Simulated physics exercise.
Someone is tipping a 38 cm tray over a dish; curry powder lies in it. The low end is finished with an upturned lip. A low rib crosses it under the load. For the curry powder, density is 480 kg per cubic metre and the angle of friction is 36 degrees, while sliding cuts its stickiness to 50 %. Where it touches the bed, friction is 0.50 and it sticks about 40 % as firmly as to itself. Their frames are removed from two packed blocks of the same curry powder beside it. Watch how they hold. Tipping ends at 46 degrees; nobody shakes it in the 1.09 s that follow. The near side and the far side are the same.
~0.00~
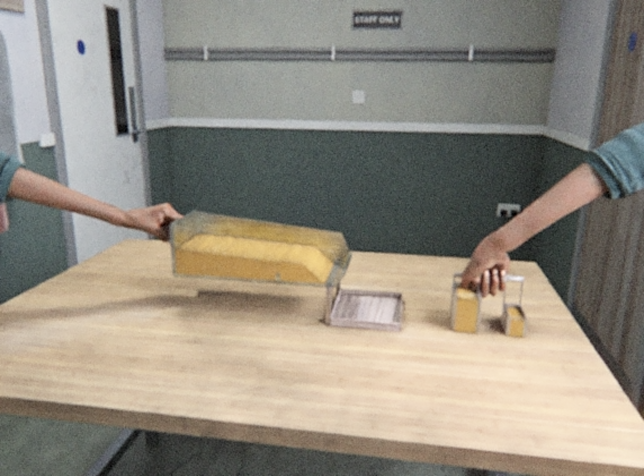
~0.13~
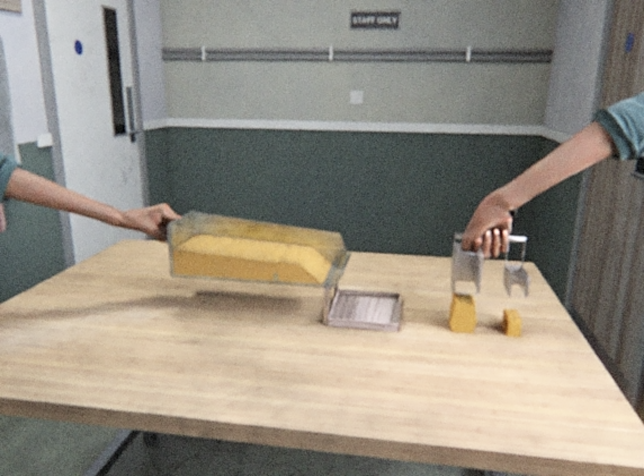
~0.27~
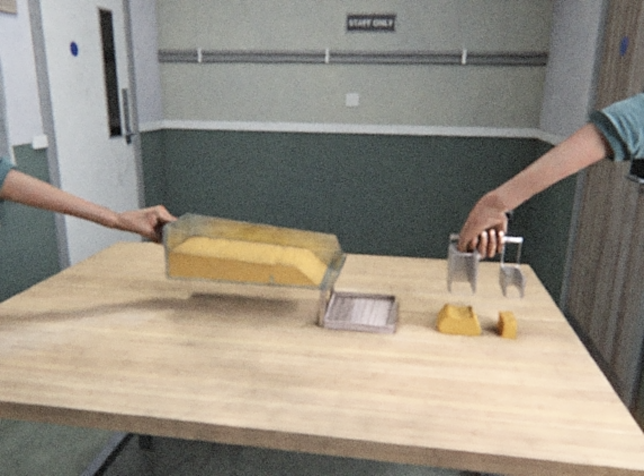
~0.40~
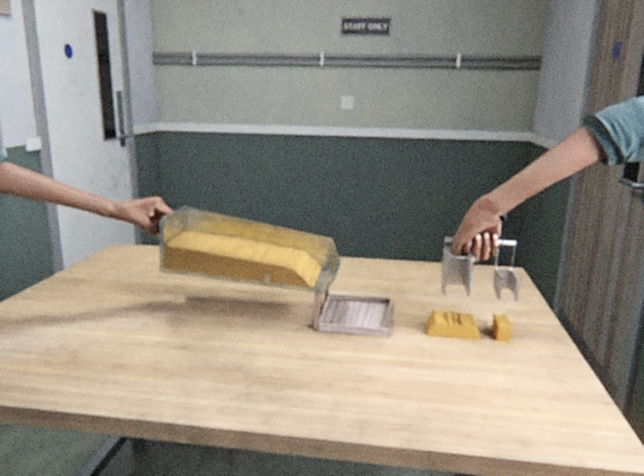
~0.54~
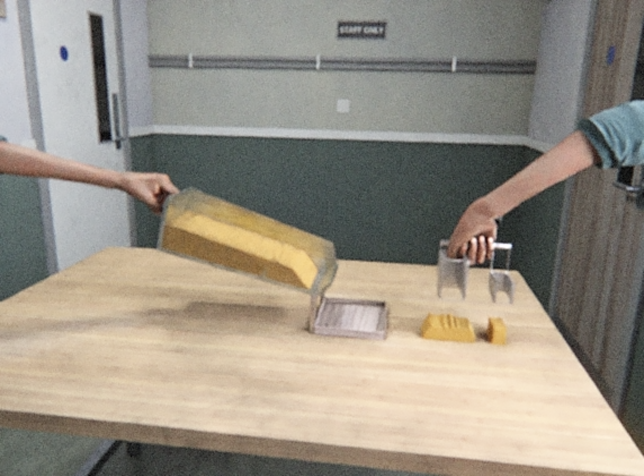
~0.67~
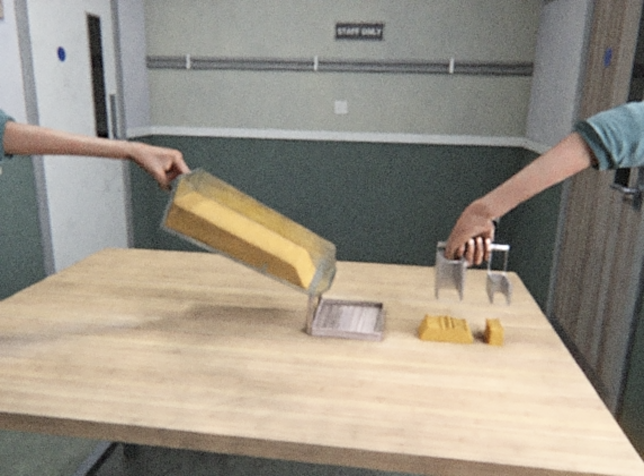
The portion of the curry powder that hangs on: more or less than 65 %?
The portion of the curry powder that hangs on is less than 65 %.
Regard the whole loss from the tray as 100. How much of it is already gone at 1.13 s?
Value noted: About 0 per cent.
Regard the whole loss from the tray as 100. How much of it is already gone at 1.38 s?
About 10 %.
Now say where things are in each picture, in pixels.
In the first frame, top of the high end at (173, 226), tilt 0 degrees; foremost bit of the curry powder at (322, 282); block heights 8.1 cm, 3.9 cm (left to right).
In the second frame, top of the high end at (171, 227), tilt 0 degrees; foremost bit of the curry powder at (320, 282); block heights 7.3 cm, 3.8 cm (left to right).
In the third frame, top of the high end at (167, 228), tilt 0 degrees; foremost bit of the curry powder at (316, 284); block heights 4.6 cm, 3.8 cm (left to right).
In the fourth frame, top of the high end at (164, 221), tilt 4 degrees; foremost bit of the curry powder at (310, 285); block heights 3.8 cm, 3.8 cm (left to right).
In the fifth frame, top of the high end at (169, 200), tilt 13 degrees; foremost bit of the curry powder at (307, 287); block heights 3.7 cm, 3.8 cm (left to right).
In the sixth frame, top of the high end at (181, 179), tilt 22 degrees; foremost bit of the curry powder at (305, 287); block heights 3.7 cm, 3.8 cm (left to right).
After 0.88 s, the tilt is 36 degrees and 100 % is on the bed.
After 1.13 s, the tilt is 46 degrees and 100 % is on the bed.
After 1.38 s, the tilt is 46 degrees and 97 % is on the bed.
After 1.63 s, the tilt is 46 degrees and 72 % is on the bed.
After 2.17 s, the tilt is 46 degrees and 52 % is on the bed.
